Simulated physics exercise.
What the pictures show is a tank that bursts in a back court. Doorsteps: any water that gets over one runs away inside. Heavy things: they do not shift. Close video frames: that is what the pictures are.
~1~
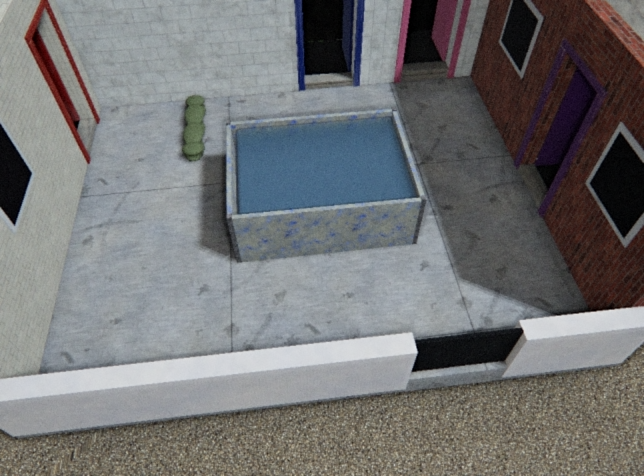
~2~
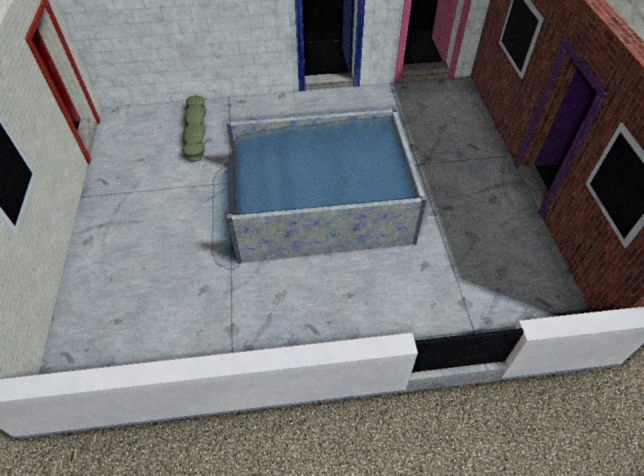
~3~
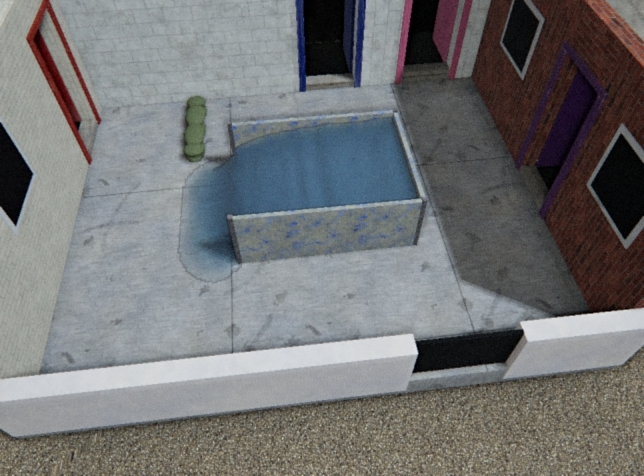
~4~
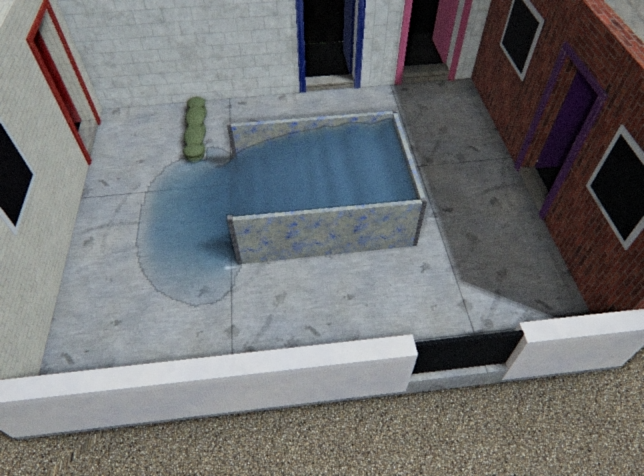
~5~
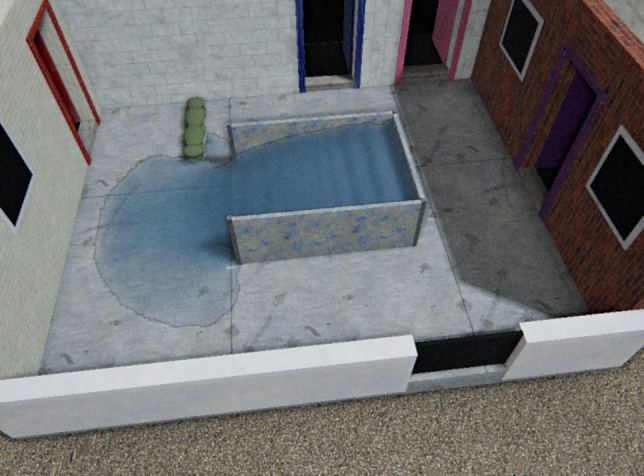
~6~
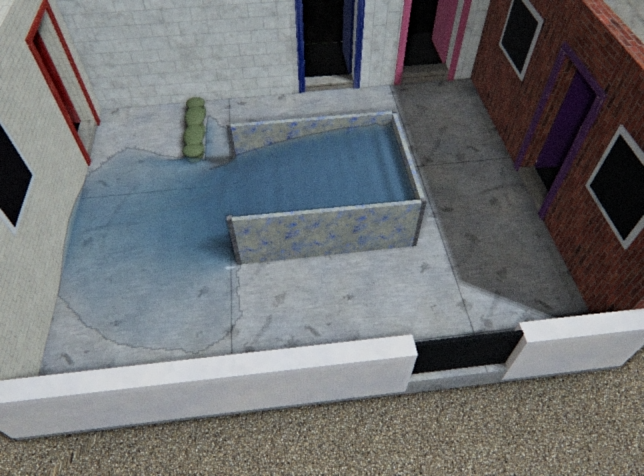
In a walled back court seen from above by a still camera, an open tank of blue water stands on grey paving. Round green shrubs sit behind its left side, a red-framed opening is at left, blue and pink doorways are at the back, and a purple one is in the brick wall at right. Water bursts from the tank's left end and spreads leftward and forward in a widening rounded pool, reaching the left wall.
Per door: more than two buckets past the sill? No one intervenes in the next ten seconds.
My prediction: Pink door: Two buckets or fewer, purple door: Two buckets or fewer, red door: Over two buckets, blue door: Two buckets or fewer.
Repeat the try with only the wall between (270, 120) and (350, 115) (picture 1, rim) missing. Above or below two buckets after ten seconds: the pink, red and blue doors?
Lab note: Pink below the mark, red above the mark, blue above the mark.
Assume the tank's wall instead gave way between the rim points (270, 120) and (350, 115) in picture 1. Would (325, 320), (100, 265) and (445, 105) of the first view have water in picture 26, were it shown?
Sequence: Spared / wetted / wetted.
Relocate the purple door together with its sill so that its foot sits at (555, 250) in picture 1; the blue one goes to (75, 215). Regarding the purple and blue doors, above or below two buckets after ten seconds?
Check - purple: Comes out above; blue: Comes out above.
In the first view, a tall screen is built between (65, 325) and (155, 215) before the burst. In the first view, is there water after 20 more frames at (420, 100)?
My call for that point: Left unsoaked.
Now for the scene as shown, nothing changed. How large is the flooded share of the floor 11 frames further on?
It works out to about 35 in a hundred.
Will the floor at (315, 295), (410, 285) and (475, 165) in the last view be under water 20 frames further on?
Result, as listed: Wetted / wetted / not wetted.
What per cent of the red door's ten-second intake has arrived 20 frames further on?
Share by then: 50 in a hundred.
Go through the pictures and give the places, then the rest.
Still water in the open tank at (319, 163), in the first picture.
Water pours out at (237, 196) and has run to a hidden place, in the second picture.
Water pours out at (238, 200) and has run to (212, 165), in the third picture.
Water pours out at (239, 202) and has run to (172, 291), in the fourth picture.
The front is at (101, 259), out from the gap at (238, 203), in the fifth picture.
The front is at (85, 183), out from the gap at (238, 204), in the sixth picture.
A moment on, water covers 35 % of the floor; the pink door not reached, the purple door not reached, the red door under two buckets in, the blue door not reached.
Next, water covers 35 % of the floor; the pink door not reached, the purple door not reached, the red door over two buckets in, the blue door not reached.
Then, water covers 65 % of the floor; the pink door not reached, the purple door not reached, the red door over two buckets in, the blue door wet at the sill, nothing in.
Later, water covers 95 % of the floor; the pink door wet at the sill, nothing in, the purple door under two buckets in, the red door far over two buckets in, the blue door wet at the sill, nothing in.
In the end, water covers 95 % of the floor; the pink door wet at the sill, nothing in, the purple door under two buckets in, the red door far over two buckets in, the blue door under two buckets in.
